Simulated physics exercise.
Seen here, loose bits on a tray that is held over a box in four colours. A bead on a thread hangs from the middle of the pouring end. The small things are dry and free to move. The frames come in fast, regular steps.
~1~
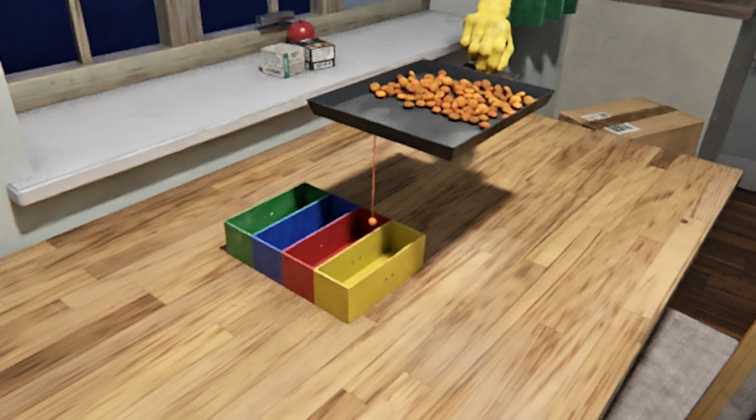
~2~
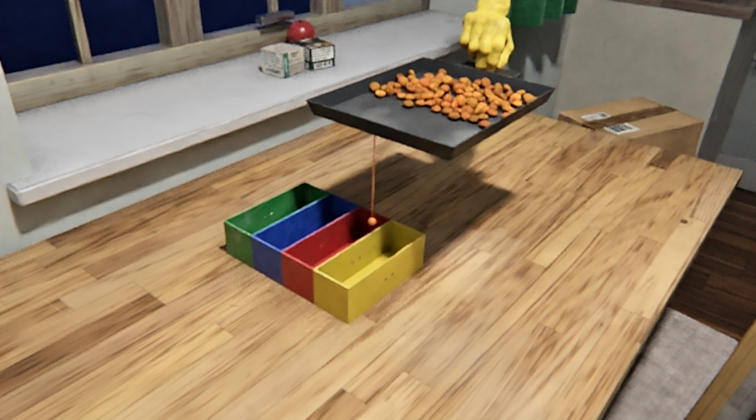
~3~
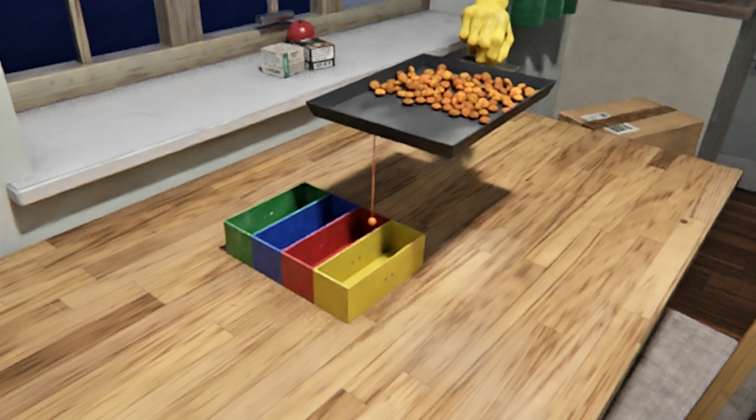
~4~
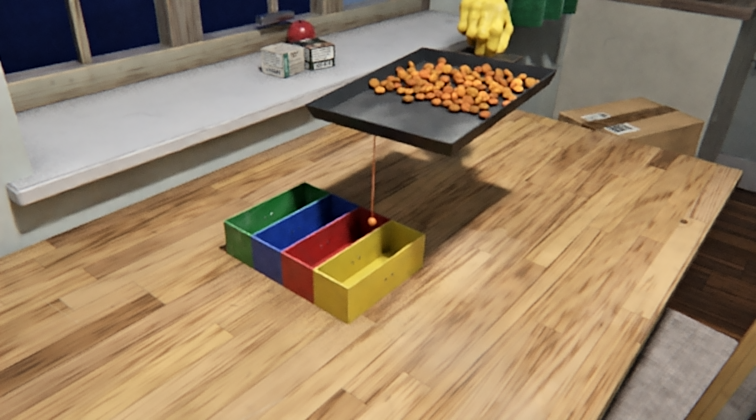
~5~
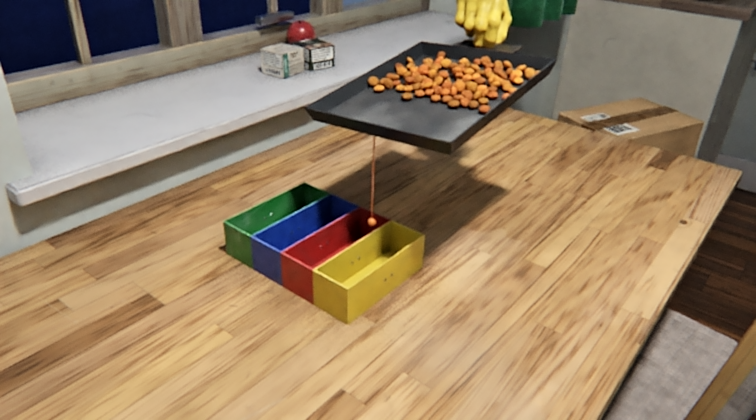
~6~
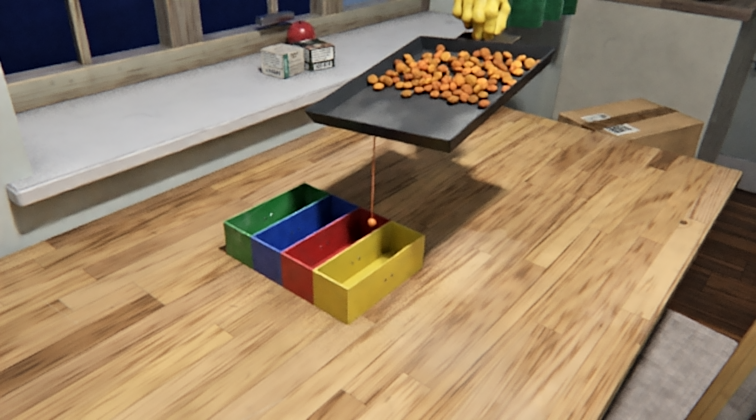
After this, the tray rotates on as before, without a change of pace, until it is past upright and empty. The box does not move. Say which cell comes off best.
It favours the blue compartment.
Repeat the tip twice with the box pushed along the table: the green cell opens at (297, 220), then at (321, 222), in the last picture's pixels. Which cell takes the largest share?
The first try: Green. The second: The cell in green.
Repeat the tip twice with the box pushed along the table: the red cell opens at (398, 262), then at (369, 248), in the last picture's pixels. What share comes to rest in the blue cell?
First some 0, then 10 per cent.
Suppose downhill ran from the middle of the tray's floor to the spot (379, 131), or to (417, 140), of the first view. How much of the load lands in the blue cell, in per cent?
In turn 30 and 0 in a hundred.
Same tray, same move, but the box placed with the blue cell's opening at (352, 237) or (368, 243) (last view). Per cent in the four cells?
Near 50 % and 20 %.
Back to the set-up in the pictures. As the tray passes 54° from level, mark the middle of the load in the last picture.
Close to (341, 115).
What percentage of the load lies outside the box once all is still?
Some 0 per cent.
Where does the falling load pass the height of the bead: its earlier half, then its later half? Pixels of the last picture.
The first part at (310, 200); the rest at (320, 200).
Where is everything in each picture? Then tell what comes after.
Corners of the pouring end (314, 99) and (452, 144), level; middle of the load (446, 95), bits of cat kibble; bead on its thread (372, 222); green cell (239, 242); blue cell (268, 257); red cell (298, 275); yellow cell (332, 293), in the first picture.
Corners of the pouring end (313, 100) and (451, 144), level; middle of the load (446, 94), in the second picture.
Corners of the pouring end (313, 101) and (451, 142), tipped barely, lowest at the left corner; middle of the load (446, 90), in the third picture.
Corners of the pouring end (312, 104) and (450, 140), tipped a little, lowest at the left corner; middle of the load (460, 82), in the fourth picture.
Corners of the pouring end (312, 106) and (449, 139), tipped a little, lowest at the left corner; middle of the load (459, 76), in the fifth picture.
Corners of the pouring end (311, 109) and (448, 137), tipped a little, lowest at the left corner; middle of the load (459, 70); green cell (239, 242); blue cell (267, 258); red cell (298, 275); yellow cell (331, 294), in the sixth picture.
Just after the last frame, tray tipped steeply; the larger part on the tray; about a tenth falling or outside the box.
A moment on, tray tipped right over; roughly a quarter on the tray; roughly a third in the blue cell; roughly a quarter in the green cell; about a tenth in the red cell; about a tenth falling or outside the box.
Further on, tray tipped past a quarter turn; roughly half in the blue cell; roughly a third in the green cell; about a tenth in the red cell.
When it is over, tray tipped past a quarter turn; roughly half in the blue cell; roughly a third in the green cell; about a tenth in the red cell; not one in the yellow cell.
